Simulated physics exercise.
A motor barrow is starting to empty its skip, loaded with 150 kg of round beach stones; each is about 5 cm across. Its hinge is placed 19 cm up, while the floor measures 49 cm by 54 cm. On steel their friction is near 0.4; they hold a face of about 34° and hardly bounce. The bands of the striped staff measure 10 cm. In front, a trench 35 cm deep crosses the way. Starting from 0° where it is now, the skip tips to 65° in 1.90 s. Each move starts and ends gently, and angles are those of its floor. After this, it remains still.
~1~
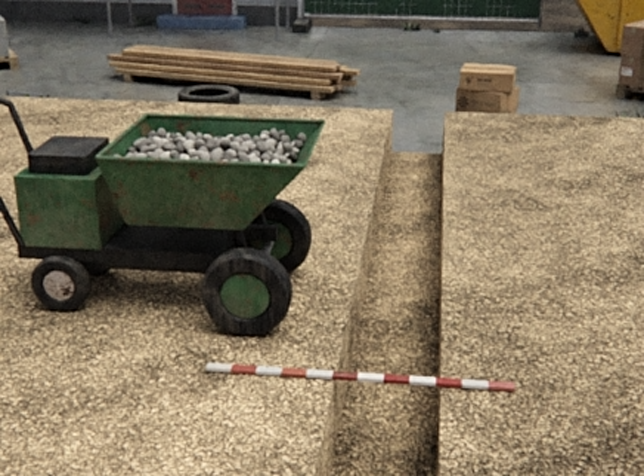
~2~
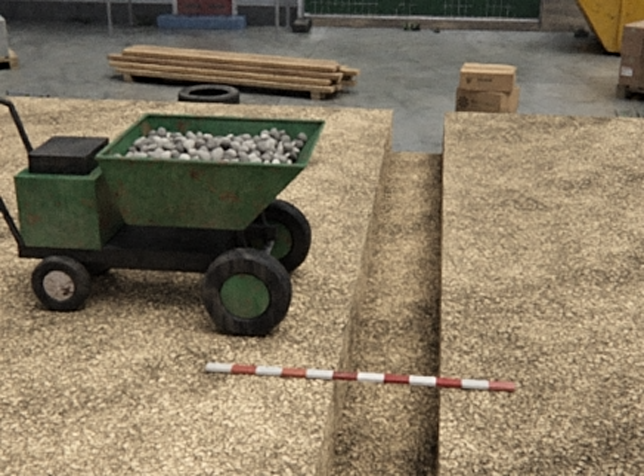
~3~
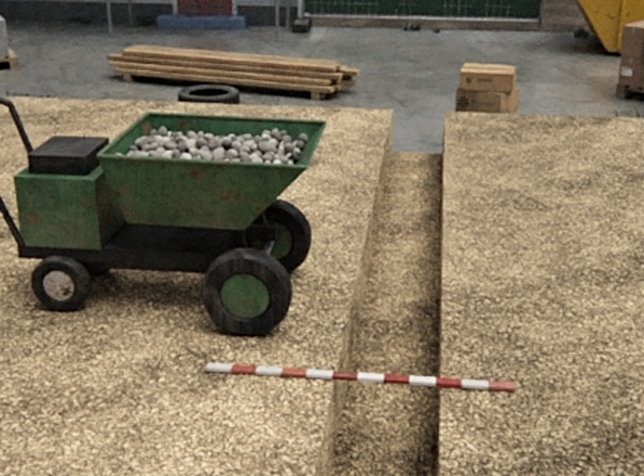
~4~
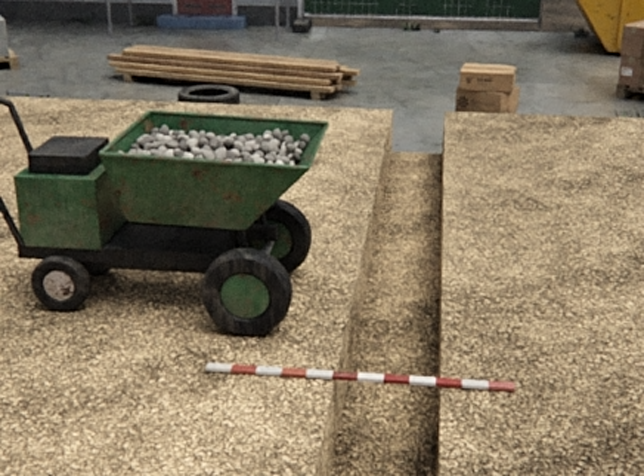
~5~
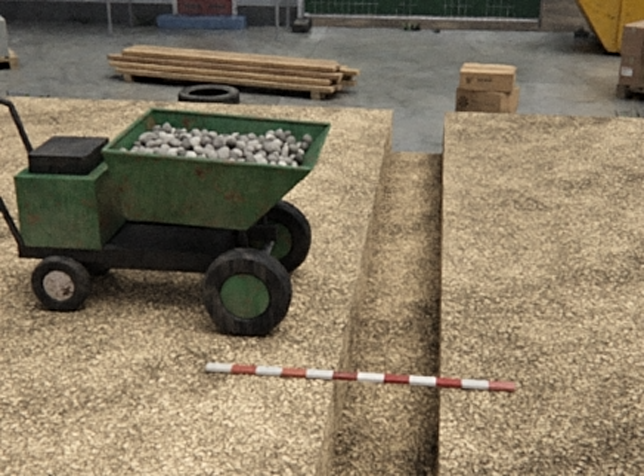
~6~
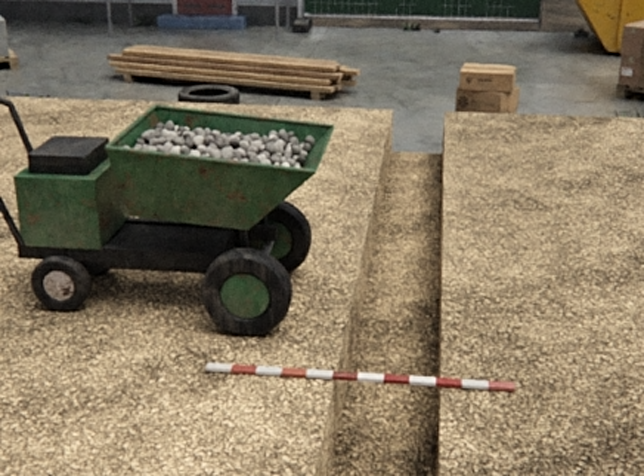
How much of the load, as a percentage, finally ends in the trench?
I would put it at about 62 per cent.
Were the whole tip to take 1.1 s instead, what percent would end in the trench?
With that timing, about 50 per cent.
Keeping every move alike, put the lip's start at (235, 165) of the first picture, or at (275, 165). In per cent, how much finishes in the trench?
The first gives about 100 percent and the second about 90 percent.
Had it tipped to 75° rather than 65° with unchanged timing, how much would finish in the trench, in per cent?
Roughly 65 per cent would end in the trench.
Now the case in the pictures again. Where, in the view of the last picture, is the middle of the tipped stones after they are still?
The stones end up centred near (425, 358).
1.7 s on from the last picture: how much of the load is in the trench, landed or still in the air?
Some 30 per cent.
Then, 1.1 s after the last picture the floor is at 55°, 99 % in the skip, 1 % in the trench; the foremost stones are at (410, 254).
Then, 1.7 s after the last picture the floor is at 65°, 45 % in the skip, 28 % in the trench, 28 % past the trench; the foremost stones are at (556, 315).
Then, 2.0 s after the last picture the floor is at 65°, 20 % in the skip, 42 % in the trench, 39 % past the trench; the foremost stones are at (634, 328).
Then, 4.0 s after the last picture the floor is at 65°, 0 % in the skip, 62 % in the trench, 38 % past the trench; the foremost stones are past the picture's edge.
